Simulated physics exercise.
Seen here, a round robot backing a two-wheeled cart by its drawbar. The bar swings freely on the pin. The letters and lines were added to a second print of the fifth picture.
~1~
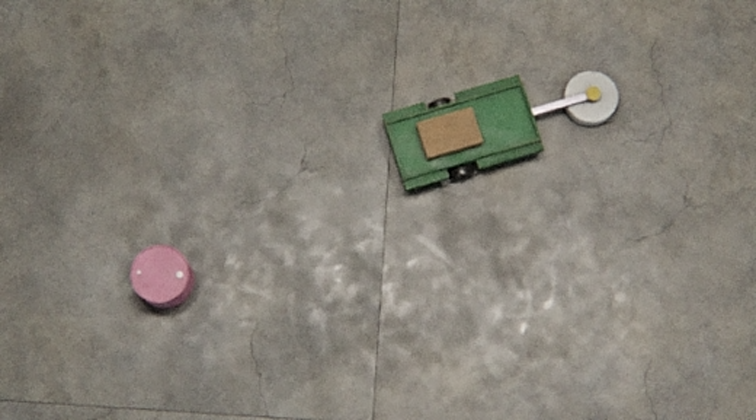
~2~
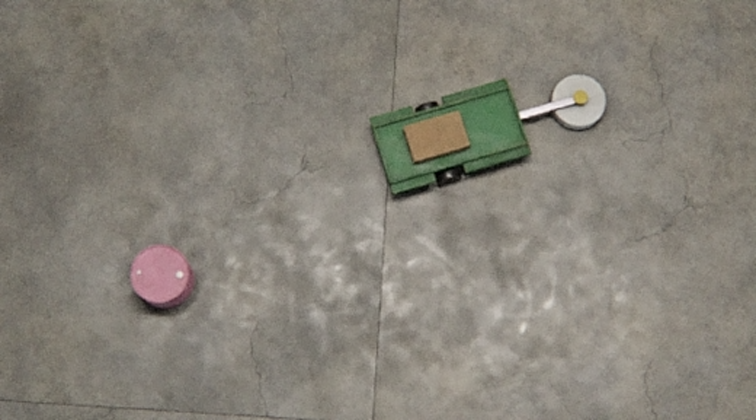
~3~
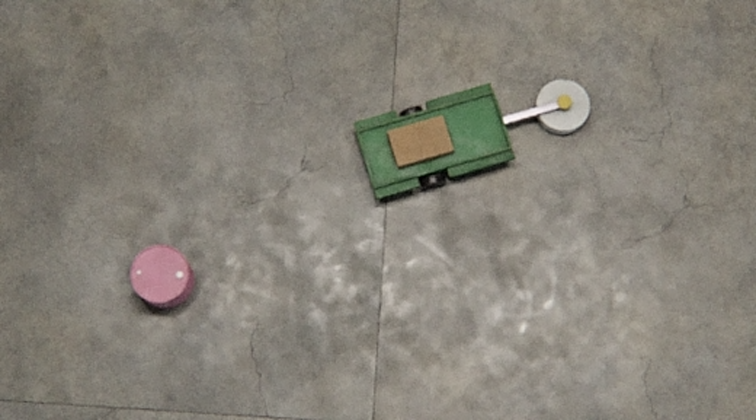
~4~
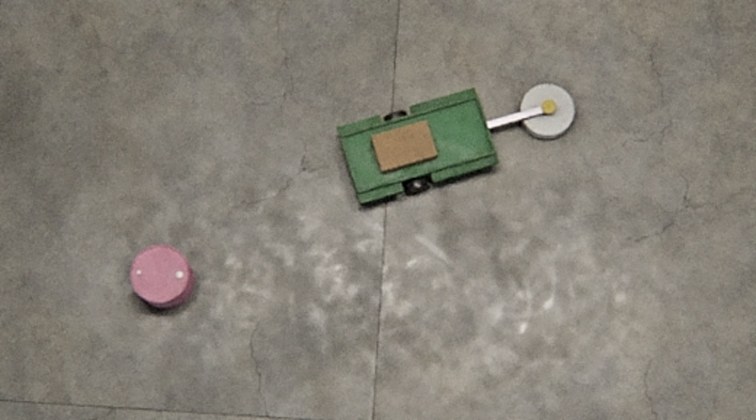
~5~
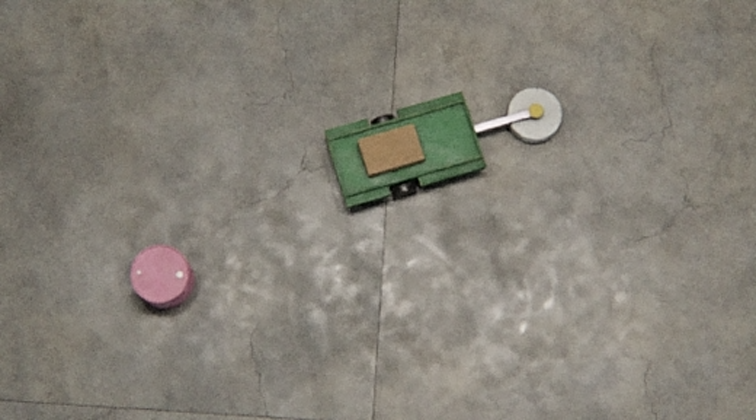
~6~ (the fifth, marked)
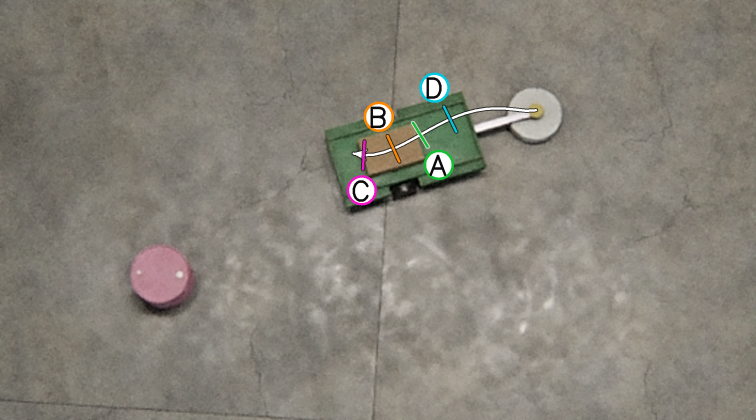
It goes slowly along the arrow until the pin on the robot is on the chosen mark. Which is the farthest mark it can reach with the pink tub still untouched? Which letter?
All is well up to B.
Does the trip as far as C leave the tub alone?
No.
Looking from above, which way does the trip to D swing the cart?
For that mark, anticlockwise.
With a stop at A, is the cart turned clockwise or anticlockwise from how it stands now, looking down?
Anticlockwise.
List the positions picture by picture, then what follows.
Robot (591, 97); green cart (463, 132); pink tub (166, 280), in the first frame.
Robot (579, 101); green cart (450, 135); pink tub (166, 280), in the second frame.
Robot (563, 106); green cart (434, 140); pink tub (166, 280), in the third frame.
Robot (547, 111); green cart (418, 145); pink tub (166, 280), in the fourth frame.
Robot (535, 114); green cart (405, 149); pink tub (166, 280), in the fifth frame.
On the marked copy, A at (420, 135); B at (393, 149); C at (364, 155); D at (450, 119); the route from (536, 110) via (438, 125) to (354, 154).
Taking B. A third of the way, robot (481, 114), cart (357, 164).
Two thirds of the way, robot (434, 131), cart (311, 185).
When it is over, robot (393, 153), cart (267, 205); nothing has been touched.
As for the rest, A is safe but short; C is too far, the tub has been hit; D is safe but short.
